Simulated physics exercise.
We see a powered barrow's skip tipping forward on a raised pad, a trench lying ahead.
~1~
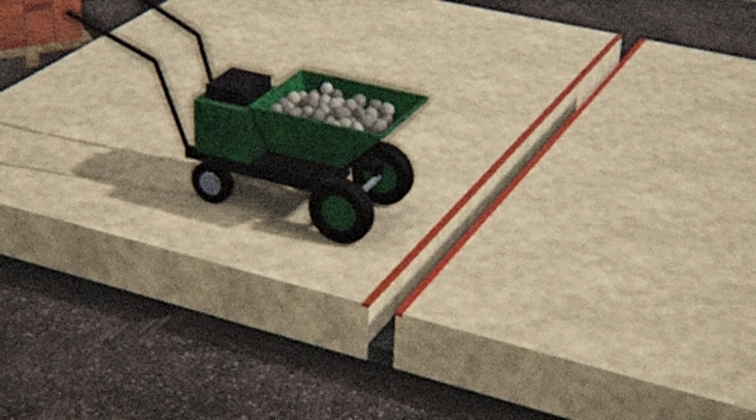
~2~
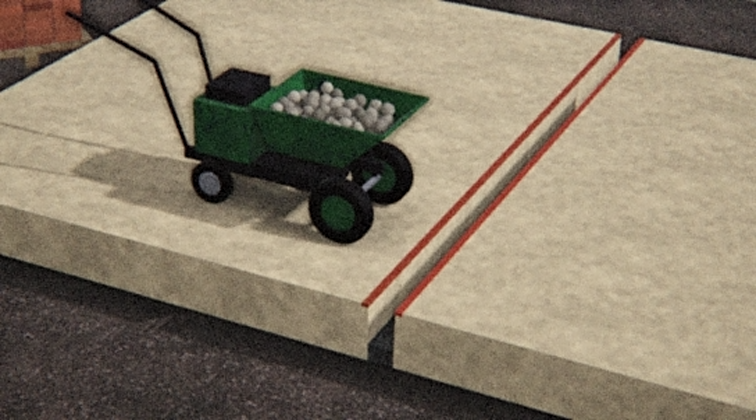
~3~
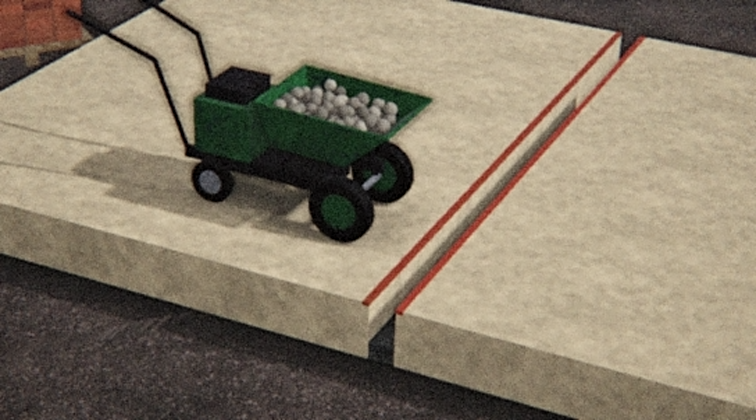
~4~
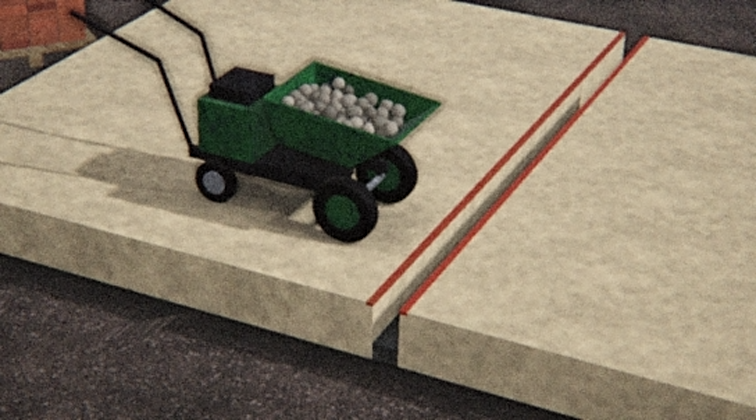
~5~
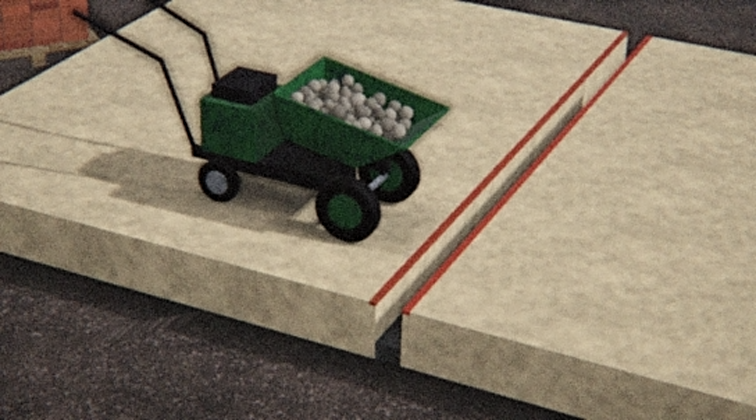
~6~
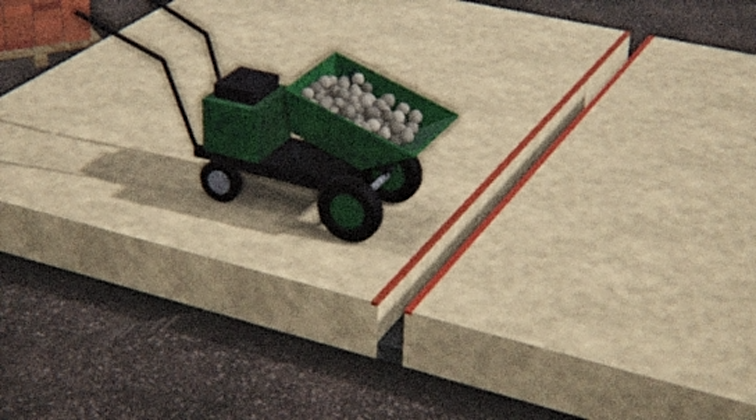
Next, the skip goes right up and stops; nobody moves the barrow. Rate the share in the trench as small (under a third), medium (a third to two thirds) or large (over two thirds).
Small.
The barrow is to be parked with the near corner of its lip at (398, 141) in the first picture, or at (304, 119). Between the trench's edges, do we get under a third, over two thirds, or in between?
Lab note - position 1: Less than a third; position 2: Less than a third.
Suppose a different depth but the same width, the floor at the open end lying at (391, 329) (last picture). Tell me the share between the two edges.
Estimated share: Approx. 0 %.
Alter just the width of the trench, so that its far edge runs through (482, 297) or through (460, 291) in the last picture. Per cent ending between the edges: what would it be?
You'd get 100 % in the first case and 80 % in the second.
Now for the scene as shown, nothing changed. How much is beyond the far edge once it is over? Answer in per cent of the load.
Close to 65 in a hundred.
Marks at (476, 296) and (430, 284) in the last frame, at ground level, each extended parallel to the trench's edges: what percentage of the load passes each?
20 and 70 in a hundred.
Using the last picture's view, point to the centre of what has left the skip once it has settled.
I'd put the middle somewhere around (503, 245).
Soon after the last picture, skip tipped steeply; all in the skip.
A little later, skip tipped right over; about half in the skip; a stray few in or heaped over the trench; about half beyond it; a stray few falling.
Later still, skip tipped right over; about a third in the skip; a stray few in or heaped over the trench; about two thirds beyond it.
At rest, skip tipped right over; about a third in the skip; a stray few in or heaped over the trench; about two thirds beyond it.
